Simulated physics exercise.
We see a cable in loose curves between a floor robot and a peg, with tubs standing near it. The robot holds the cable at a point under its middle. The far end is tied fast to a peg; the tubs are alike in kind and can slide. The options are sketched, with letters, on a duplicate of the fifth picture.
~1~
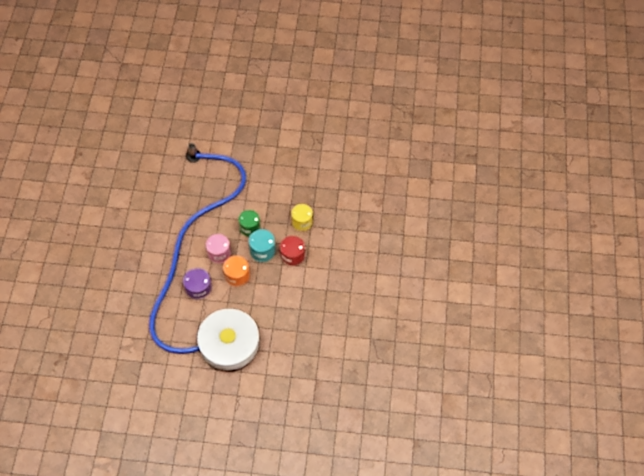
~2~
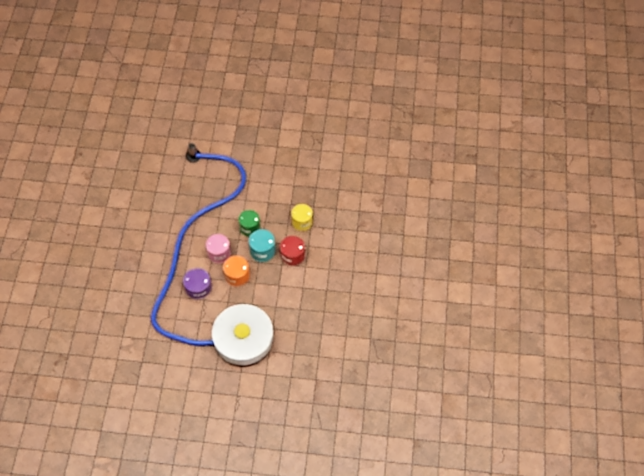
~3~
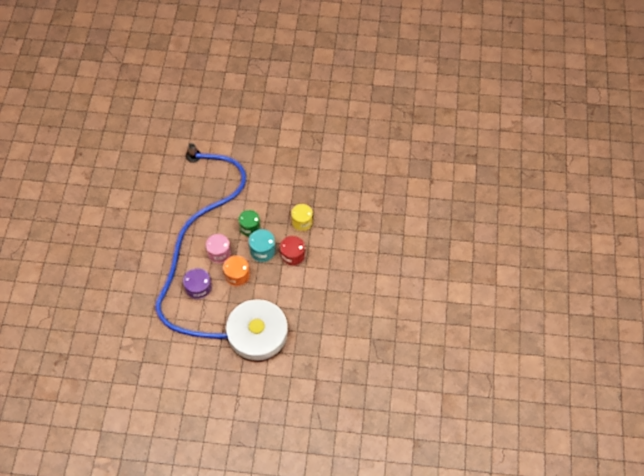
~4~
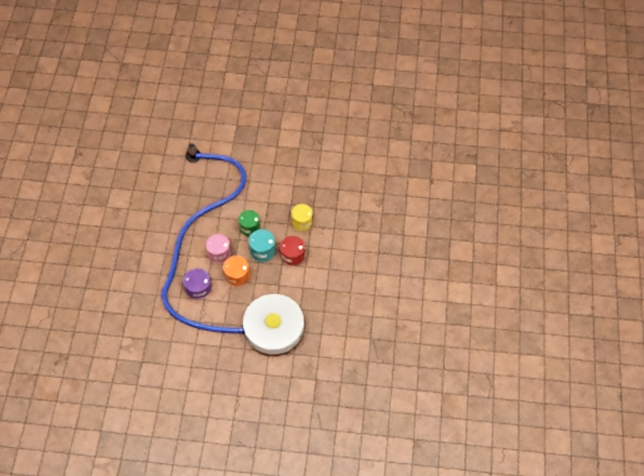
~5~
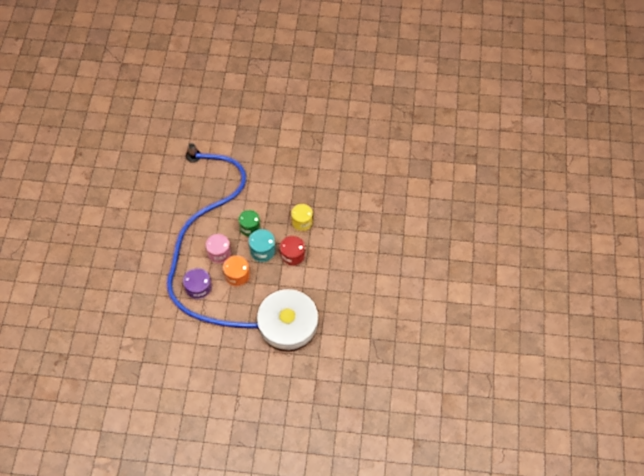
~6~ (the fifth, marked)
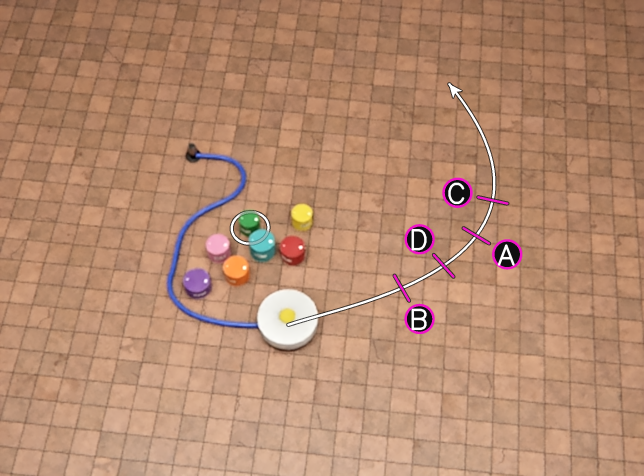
A white disc-shaped robot slides right and slightly up, drawing a blue cable below colourful tubs.
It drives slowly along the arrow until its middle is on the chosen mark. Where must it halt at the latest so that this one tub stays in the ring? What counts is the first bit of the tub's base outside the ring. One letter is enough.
D is the last safe stop.
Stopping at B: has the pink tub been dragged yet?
No.
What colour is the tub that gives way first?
The purple tub.
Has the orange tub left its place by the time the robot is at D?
Yes.
On the marked copy, A at (476, 236); B at (402, 288); C at (493, 200); D at (444, 266); the ring at (250, 228); the route from (288, 325) via (476, 236) to (449, 84).
Taking D. A third of the way, robot (346, 303); green tub (250, 223).
Two thirds of the way, robot (402, 283); green tub (250, 223); purple tub (210, 274).
When it is over, robot (445, 261); turquoise tub (265, 241); orange tub (258, 263); pink tub (224, 232); green tub (250, 223); purple tub (240, 248); the green tub is still in its ring.
As for the rest, A drags the ringed tub to (262, 207); B is safe but short; C drags the ringed tub to (271, 190).
